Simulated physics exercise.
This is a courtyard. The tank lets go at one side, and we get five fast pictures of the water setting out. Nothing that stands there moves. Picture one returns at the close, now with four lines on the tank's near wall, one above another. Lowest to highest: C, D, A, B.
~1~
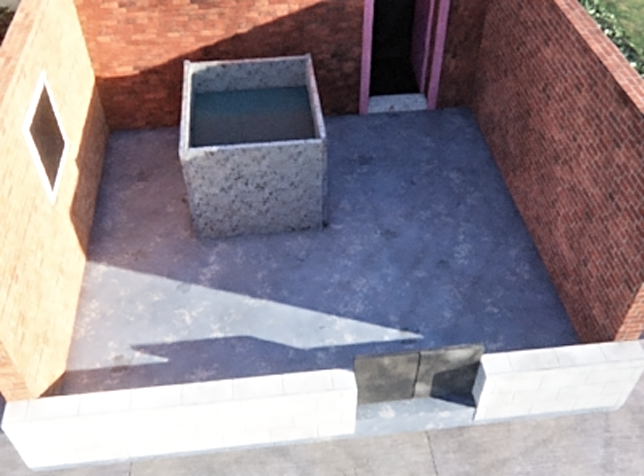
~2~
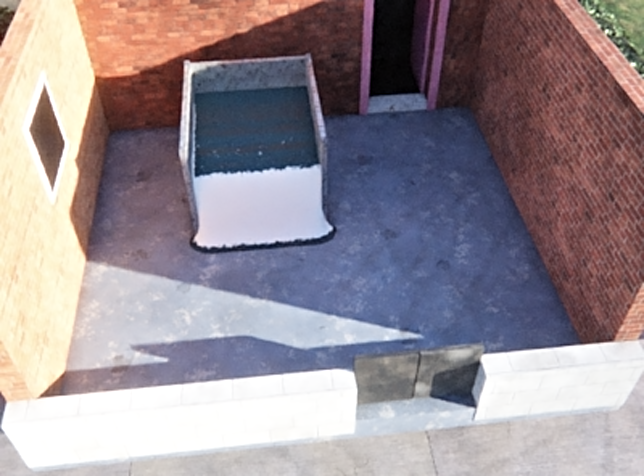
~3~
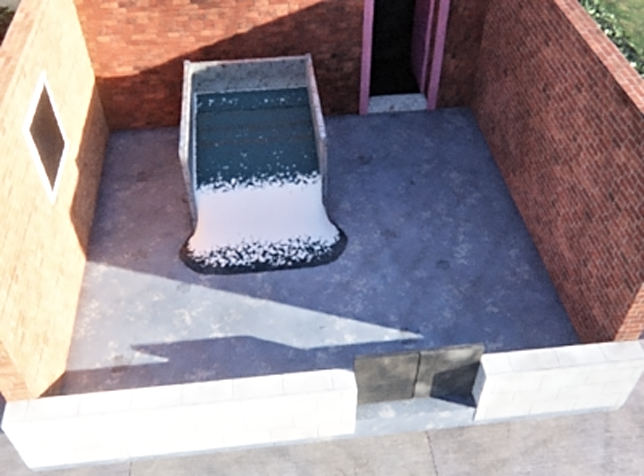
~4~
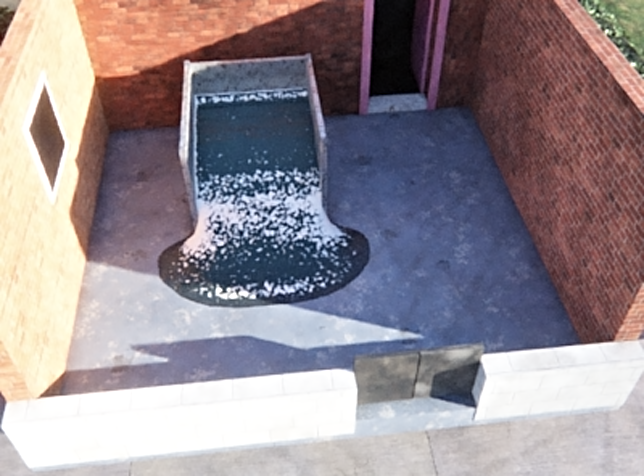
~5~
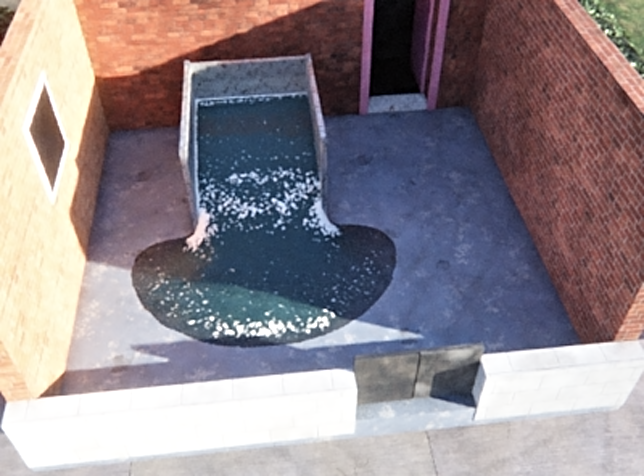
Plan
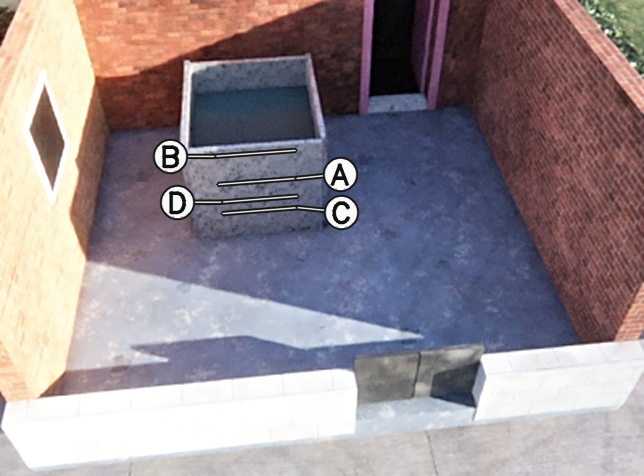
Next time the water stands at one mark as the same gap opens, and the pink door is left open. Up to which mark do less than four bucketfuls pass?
Go for A.
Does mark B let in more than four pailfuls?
Yes.
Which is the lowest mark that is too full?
It is B.
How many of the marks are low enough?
Three of the four.
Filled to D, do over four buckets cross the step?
No, that is safe.
On the marked copy, A at (257, 181); B at (255, 153); C at (260, 210); D at (259, 199); from the bottom up C, D, A, B.
With A, a bucket or two gets in.
With B, about 12 bucketfuls get in.
With C, nothing gets over.
With D, nothing gets over.
